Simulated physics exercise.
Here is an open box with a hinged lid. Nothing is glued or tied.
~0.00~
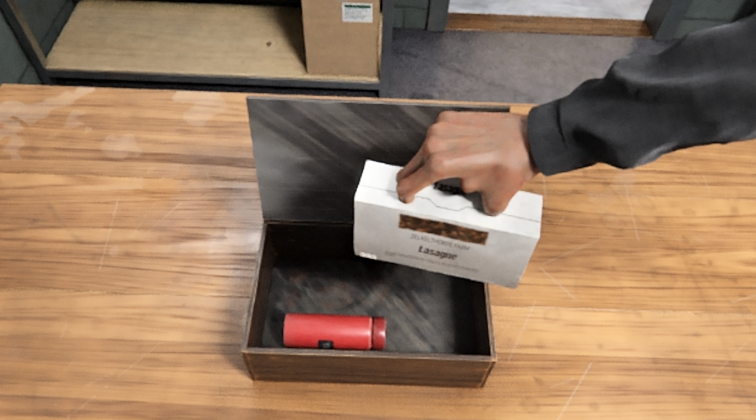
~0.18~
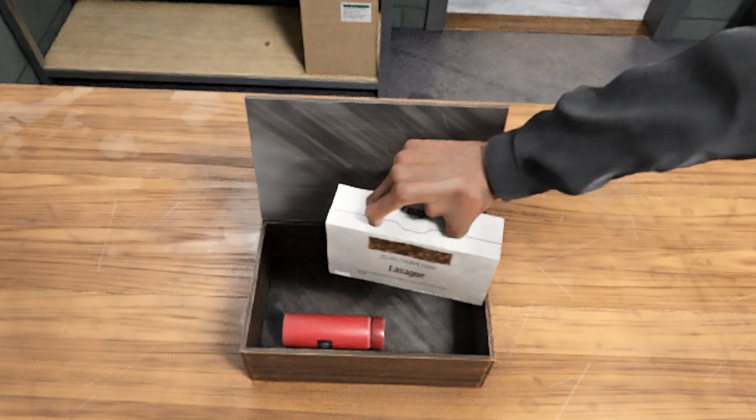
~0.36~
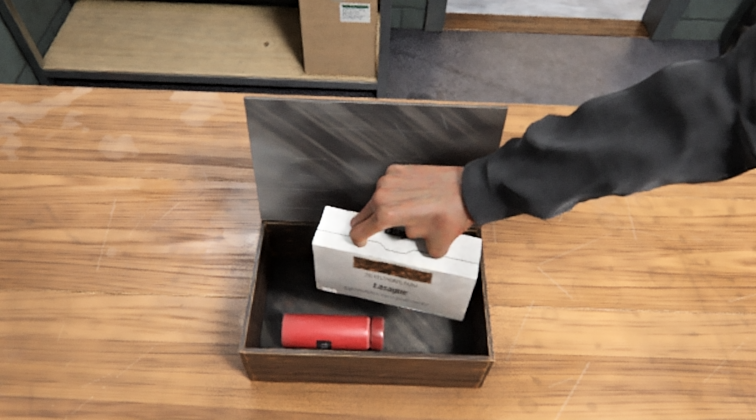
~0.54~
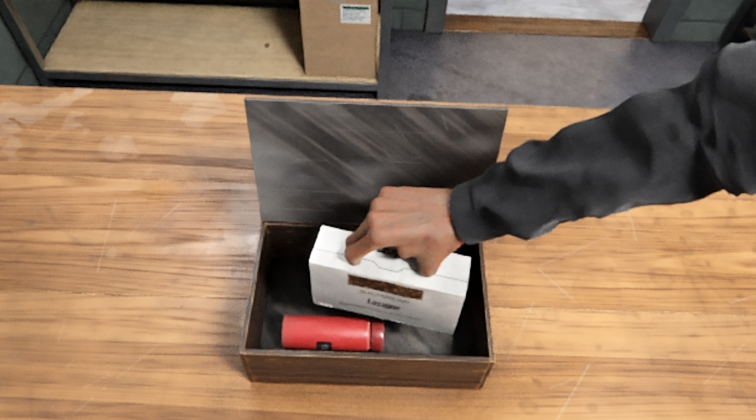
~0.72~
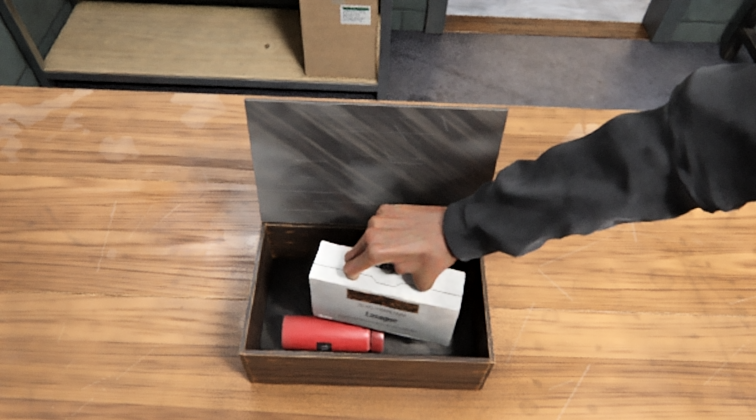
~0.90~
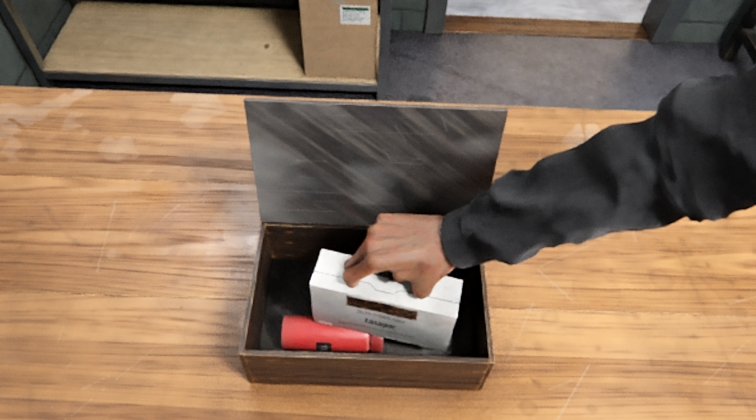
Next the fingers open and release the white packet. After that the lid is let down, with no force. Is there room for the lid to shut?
It shuts flat.
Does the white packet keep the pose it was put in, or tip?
It tips.
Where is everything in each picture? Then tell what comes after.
In the first picture, coming down; white packet (443, 227); red shaker (336, 332).
In the second picture, coming down; white packet (412, 247); red shaker (335, 332).
In the third picture, coming down; white packet (396, 265); red shaker (334, 332).
In the fourth picture, coming down; white packet (389, 281); red shaker (334, 333).
In the fifth picture, coming down; white packet (386, 295); red shaker (334, 334).
In the sixth picture, put in, still held; white packet (385, 302); red shaker (334, 334).
After 1.70 s, lid starting down; white packet on its side near (399, 295); red shaker rolled a little.
After 2.50 s, lid 58° above the rim; white packet on its side near (399, 295); red shaker rolled a little.
After 2.80 s, lid 14° above the rim; white packet on its side near (399, 295).
At rest (3.4 s), lid shut; tipped over in the box, white packet; red shaker in place. Seen from the same camera at the end, white packet near (399, 295).
